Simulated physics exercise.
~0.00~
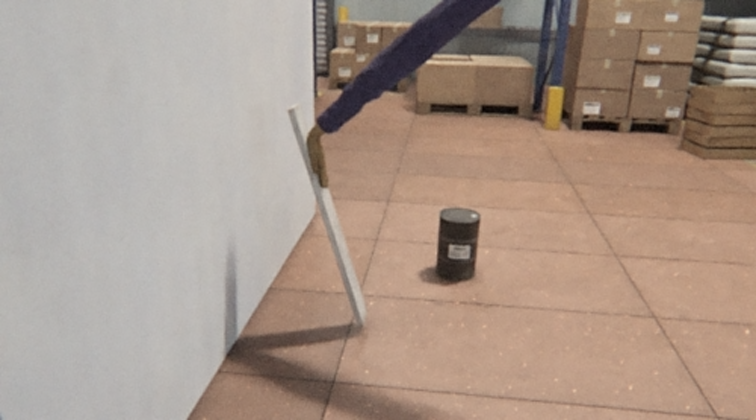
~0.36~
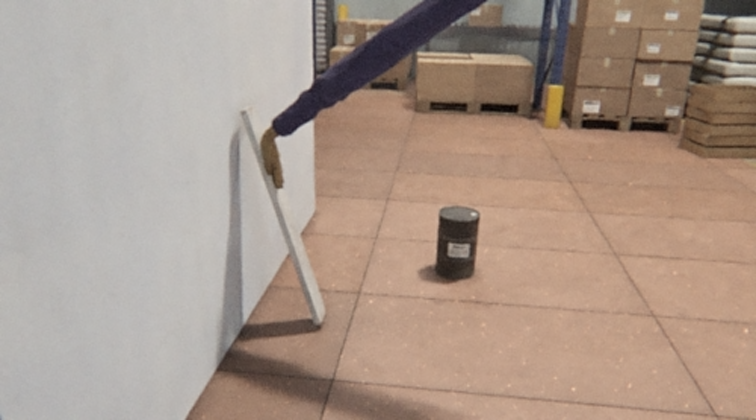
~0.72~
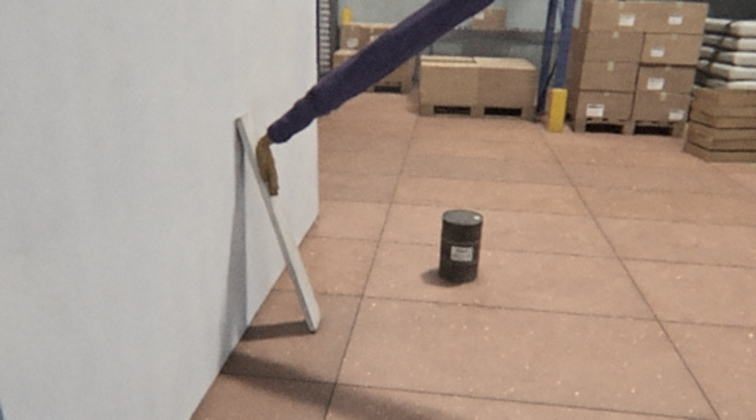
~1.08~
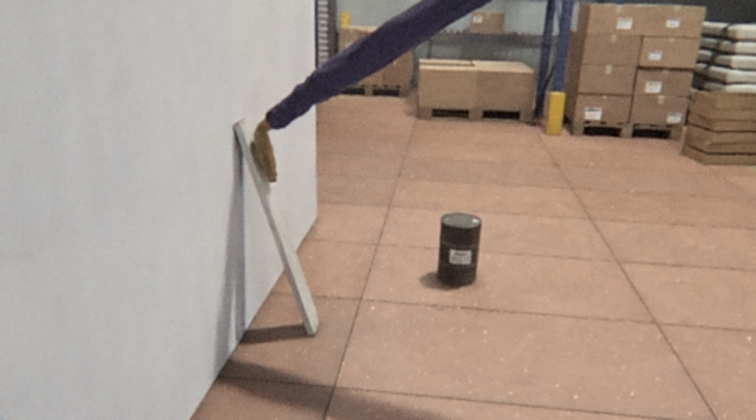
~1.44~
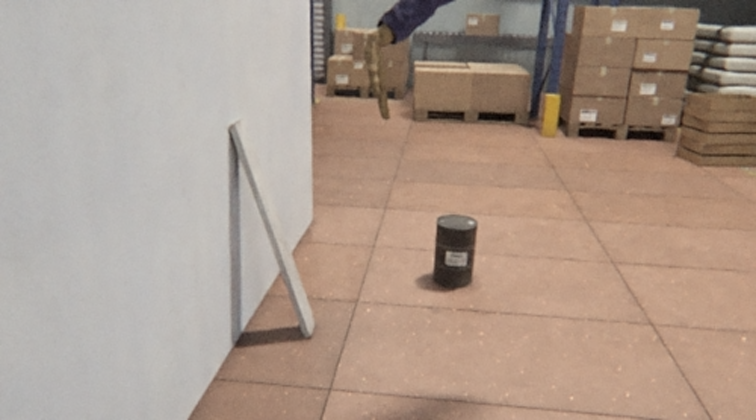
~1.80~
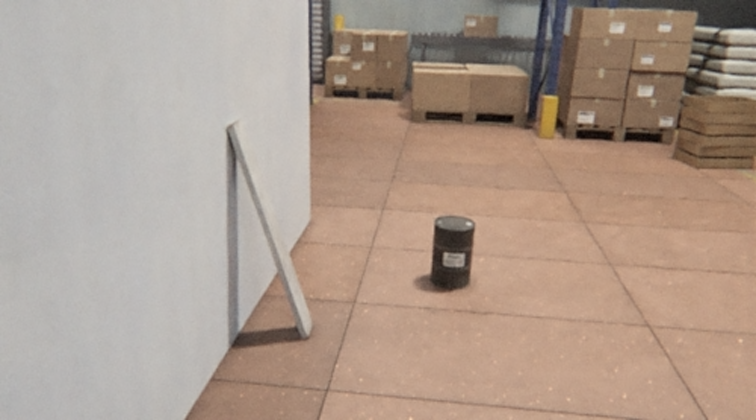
A gloved hand moved a white plank left until it leaned against a bare wall, then let go and drew back out of view. The plank stayed propped up, and the small black canister on the floor nearby never moved.
